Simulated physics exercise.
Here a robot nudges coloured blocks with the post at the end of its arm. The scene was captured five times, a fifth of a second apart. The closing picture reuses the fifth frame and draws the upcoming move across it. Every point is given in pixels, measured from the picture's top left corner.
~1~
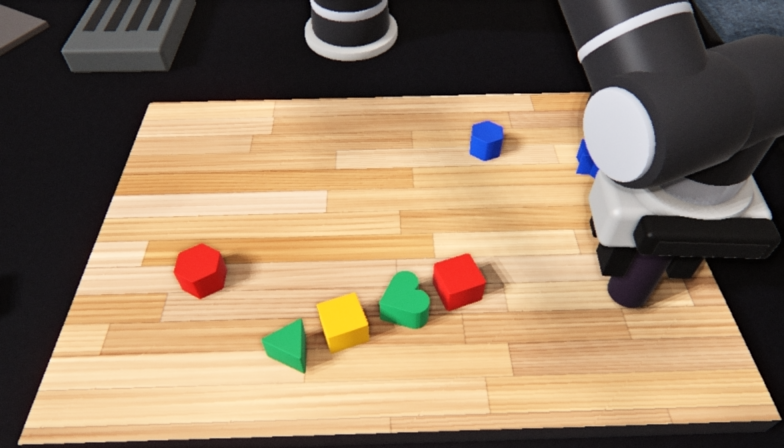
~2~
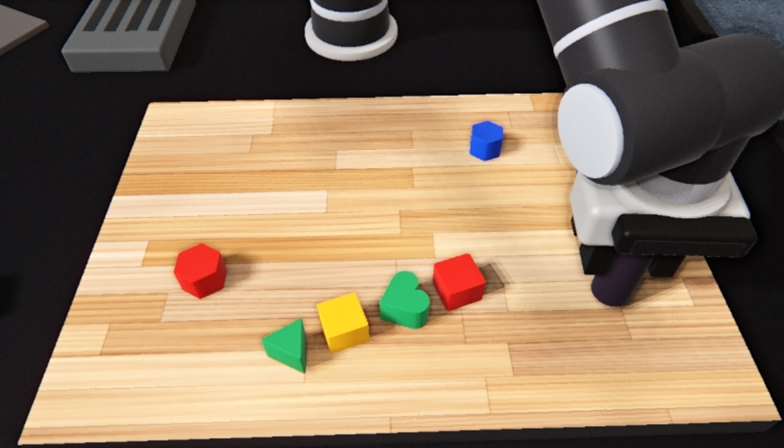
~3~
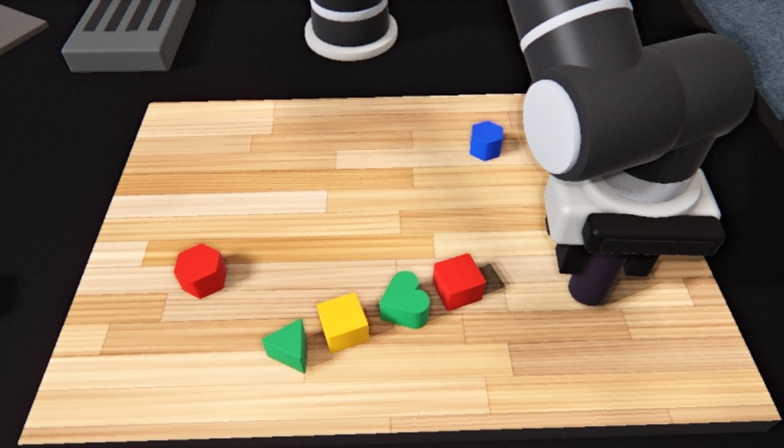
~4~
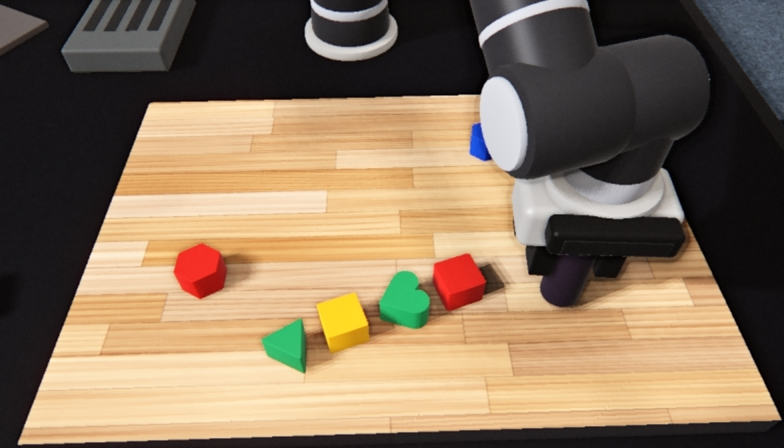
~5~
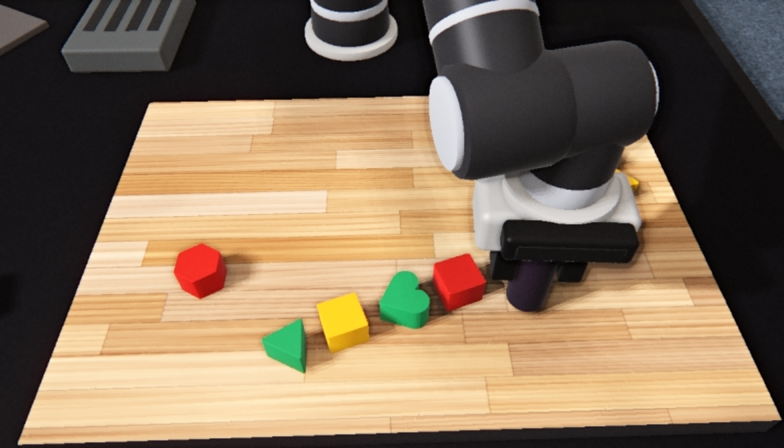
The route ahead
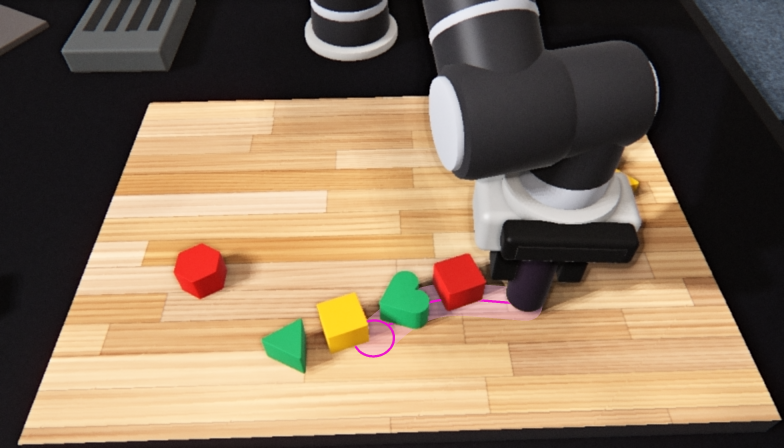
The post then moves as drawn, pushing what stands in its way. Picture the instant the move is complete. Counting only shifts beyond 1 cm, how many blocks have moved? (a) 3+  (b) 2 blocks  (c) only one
My answer is option a.
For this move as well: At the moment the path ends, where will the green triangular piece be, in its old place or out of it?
That block is going to get moved.
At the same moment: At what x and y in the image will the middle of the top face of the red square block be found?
I'd place it at (402, 258), taking the centre of its top.
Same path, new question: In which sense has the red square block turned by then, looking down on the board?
The turn is clockwise.
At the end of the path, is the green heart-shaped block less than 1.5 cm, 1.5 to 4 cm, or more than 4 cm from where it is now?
Over 4 cm.
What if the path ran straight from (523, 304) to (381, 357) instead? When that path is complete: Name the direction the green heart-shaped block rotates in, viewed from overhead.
Viewed from the top, it goes clockwise.
The line goes from (523, 304) over (468, 299) and (416, 307) to (374, 338).
The first path, step by step. One third of the way, post (468, 291); green heart-shaped block (400, 292), turned 20° anticlockwise; red square block (428, 263), turned 20° clockwise.
Two thirds of the way, post (416, 299); yellow square block (332, 317); green heart-shaped block (371, 297), turned 35° anticlockwise; red square block (402, 258), turned 80° clockwise.
At the end, post (373, 330); green triangular piece (242, 346); yellow square block (279, 328), turned 15° clockwise; green heart-shaped block (327, 318); red square block (402, 258), turned 80° clockwise.
